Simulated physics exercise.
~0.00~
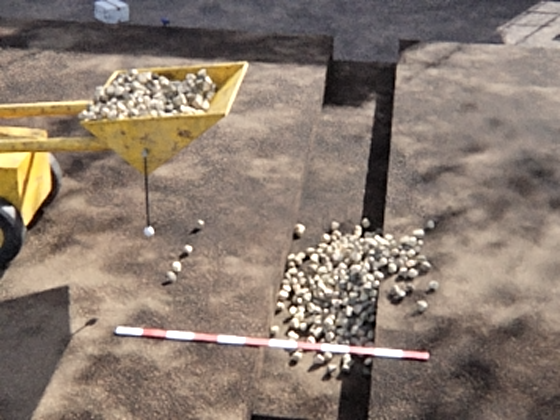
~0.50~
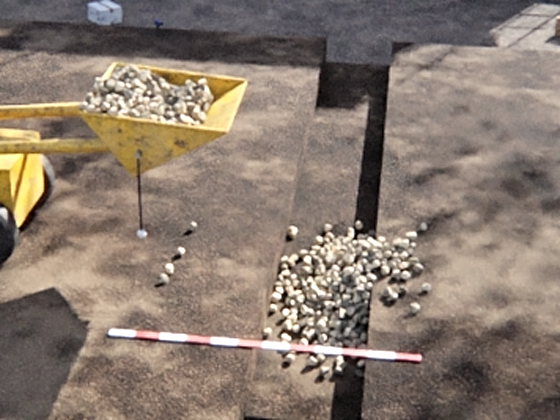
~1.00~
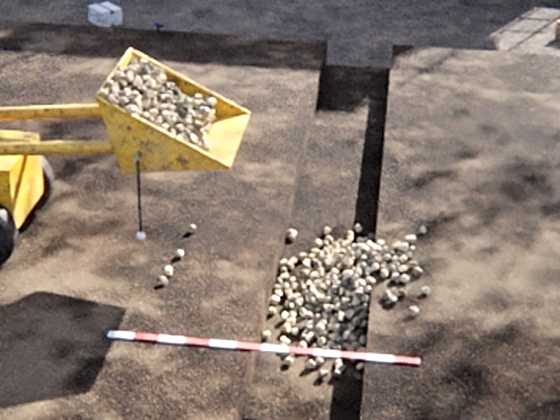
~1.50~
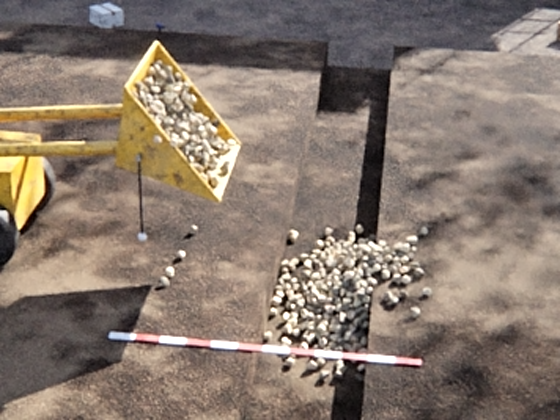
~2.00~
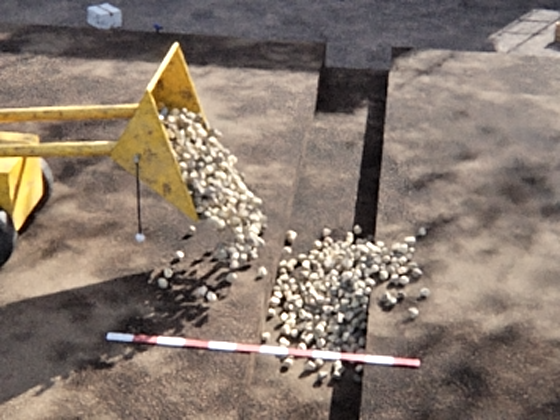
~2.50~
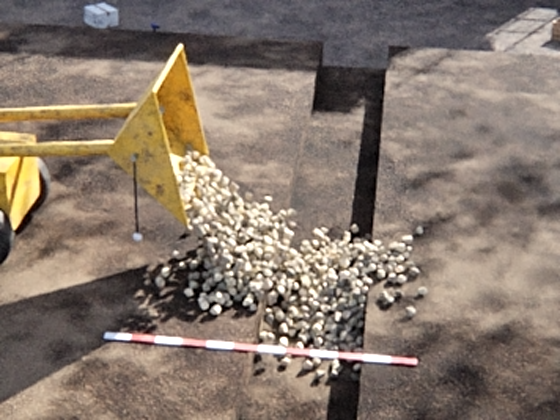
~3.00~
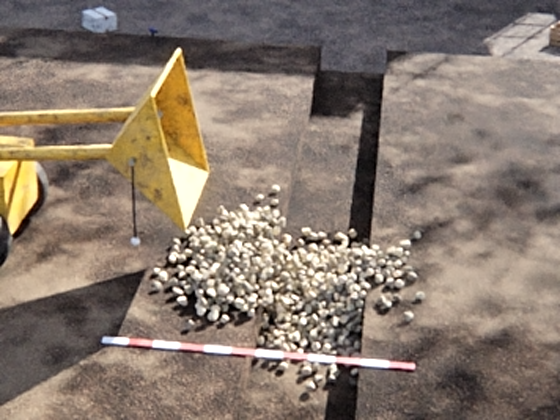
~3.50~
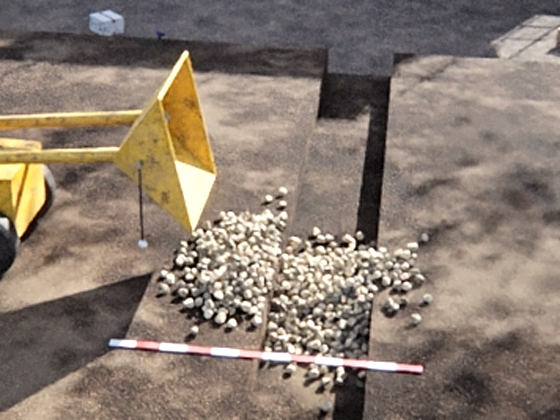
A sunlit stretch of brown, gritty ground, cut by a narrow dark trench, is seen from above at an angle, the view swaying slightly. At the left, a yellow machine holds out a bucket of pale rounded stones, a white ball hanging beneath it, while a similar heap already fills part of the trench behind a red-and-white striped staff. The bucket tips forward to the right, gradually at first, then steeply. Stones pour over its lip, landing mostly short of the trench and spreading against the older heap. The emptied bucket stays tilted above one broad, joined pile.
